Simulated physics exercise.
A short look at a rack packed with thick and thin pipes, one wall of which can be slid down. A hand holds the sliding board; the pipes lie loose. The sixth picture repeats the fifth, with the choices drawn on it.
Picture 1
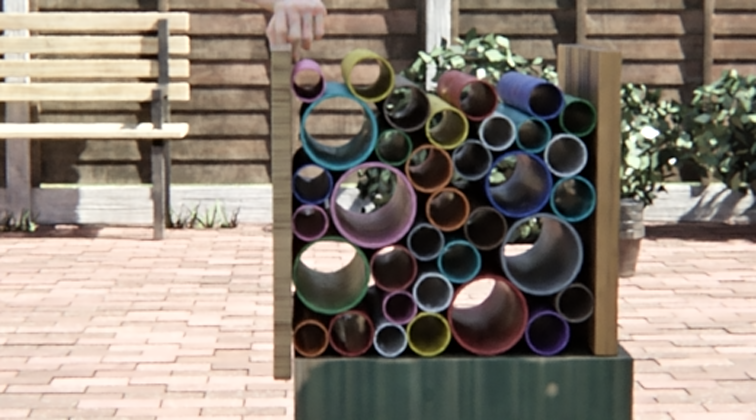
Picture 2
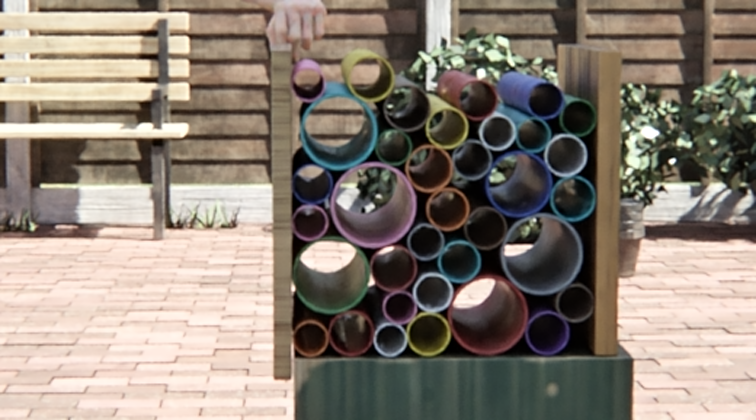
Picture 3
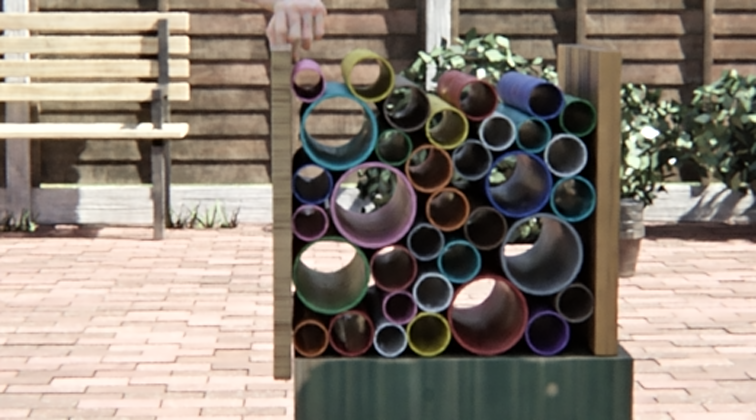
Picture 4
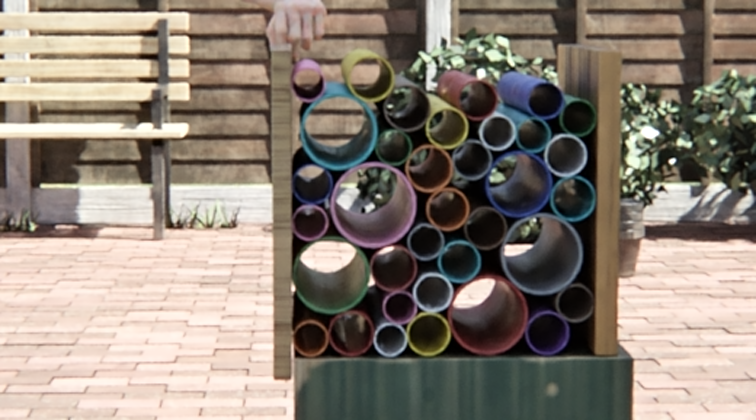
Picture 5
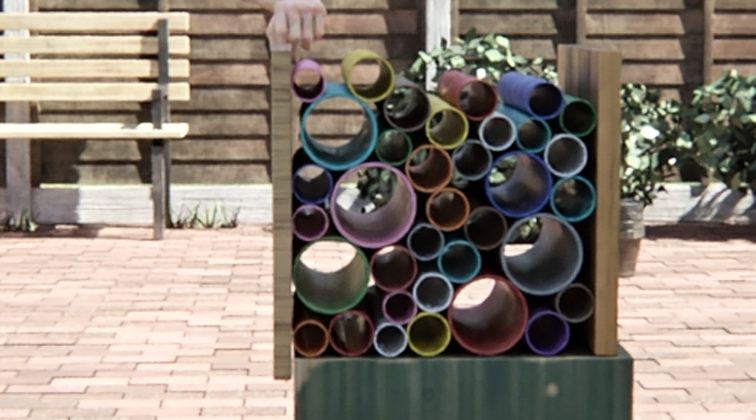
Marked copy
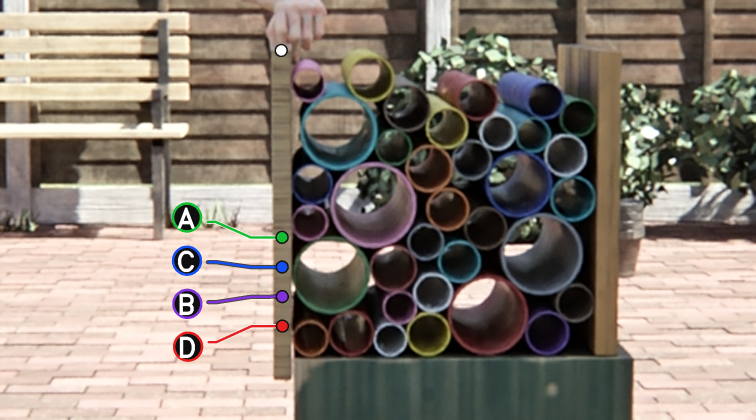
A hand holds the left board of a rack packed with colourful pipes, and nothing moves.
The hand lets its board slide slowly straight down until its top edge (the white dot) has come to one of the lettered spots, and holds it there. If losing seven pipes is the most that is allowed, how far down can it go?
Down to B.
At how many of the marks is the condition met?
Three of the four.
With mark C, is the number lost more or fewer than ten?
Fewer than ten.
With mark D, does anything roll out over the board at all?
At D: Yes.
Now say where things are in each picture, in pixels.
The first frame shows an orange pipe (310, 339); a purple pipe (547, 333); a white pipe (433, 293).
The second frame shows a white pipe (433, 293); a pink pipe (374, 205).
The third frame shows a blue pipe (312, 184); a white pipe (566, 156).
The fourth frame shows a brown pipe (407, 108); side board (283, 198).
The fifth frame shows an orange pipe (310, 339); a purple pipe (547, 333); a white pipe (433, 293).
On the marked copy, A at (282, 238); B at (282, 297); C at (282, 267); D at (283, 326); the white dot at (281, 51).
With B. Early on, top of the board (291, 152).
Further on, top of the board (292, 266).
At the end, top of the board (292, 295), five out over the board.
As for the rest, A about four out over the board; C five out over the board; D more than seven out over the board.
